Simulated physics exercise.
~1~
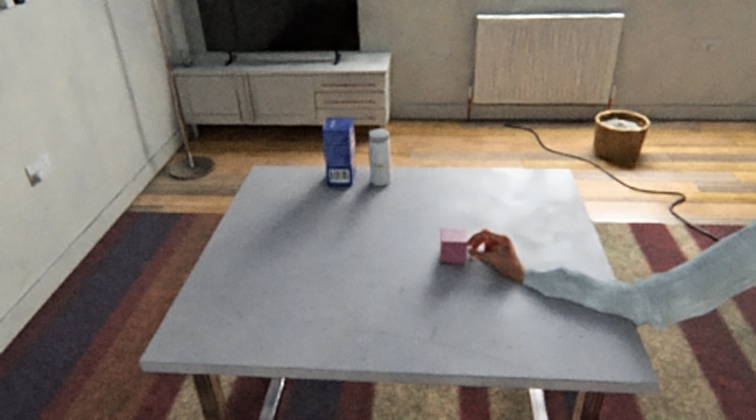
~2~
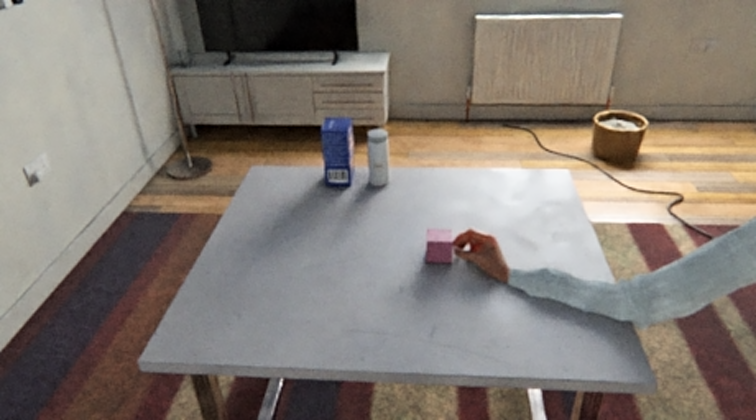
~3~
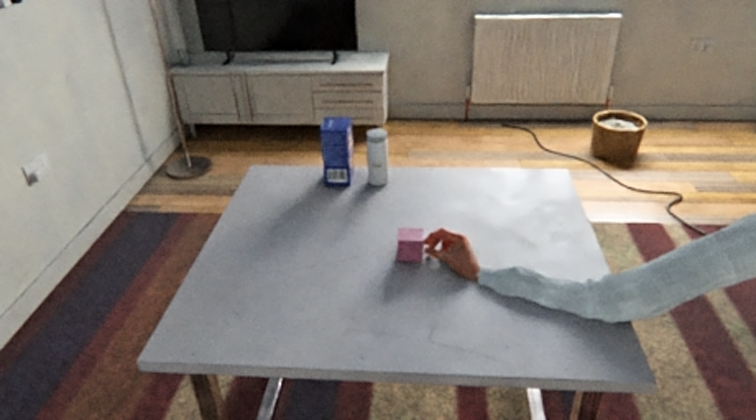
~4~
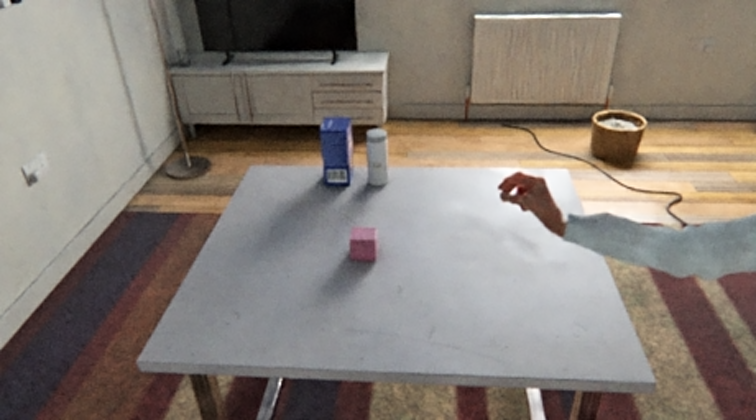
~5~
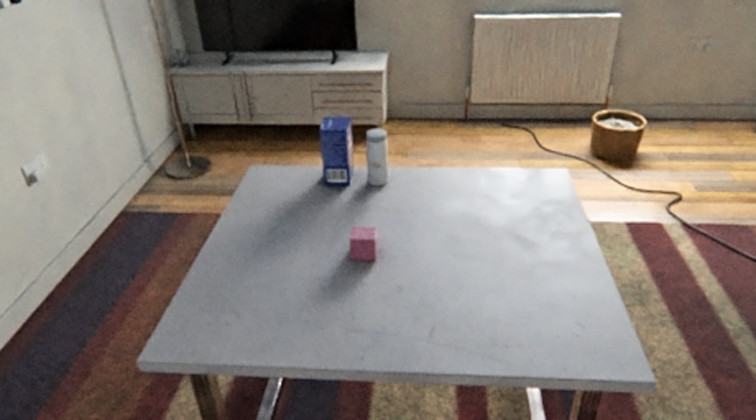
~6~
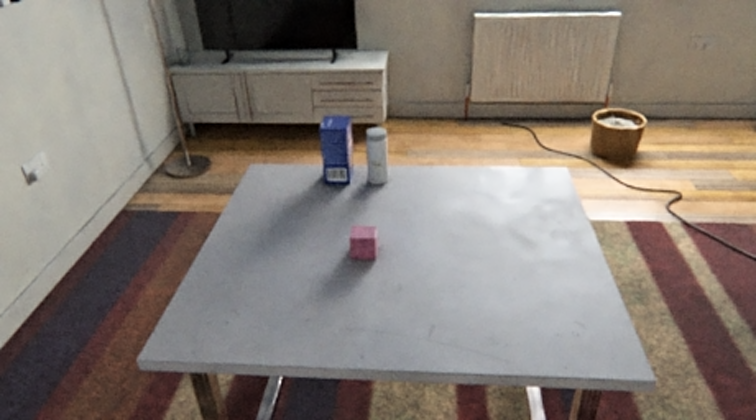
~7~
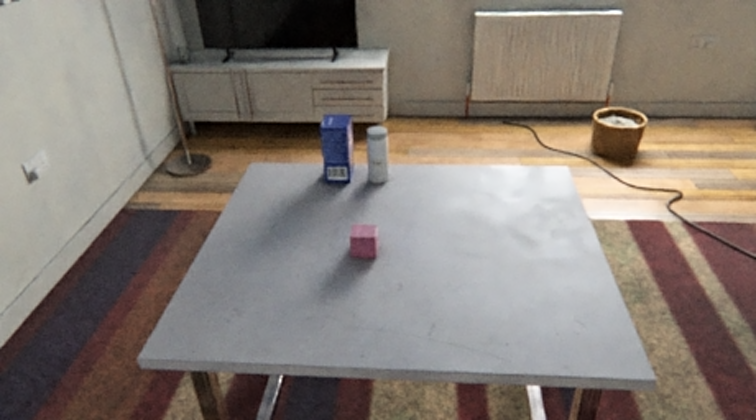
A pink block sits near the middle of a grey table in a living room, seen from in front and slightly above by a gently swaying camera. A blue carton and a white jar stand side by side at the table's far edge, with a low cabinet, a radiator and a wicker basket beyond. A hand reaching in from the right pushes the block steadily to the left across the tabletop. The hand then lets go, draws back and leaves the view. The block stays at rest on the table, left of where it began, while the carton and jar remain in place.
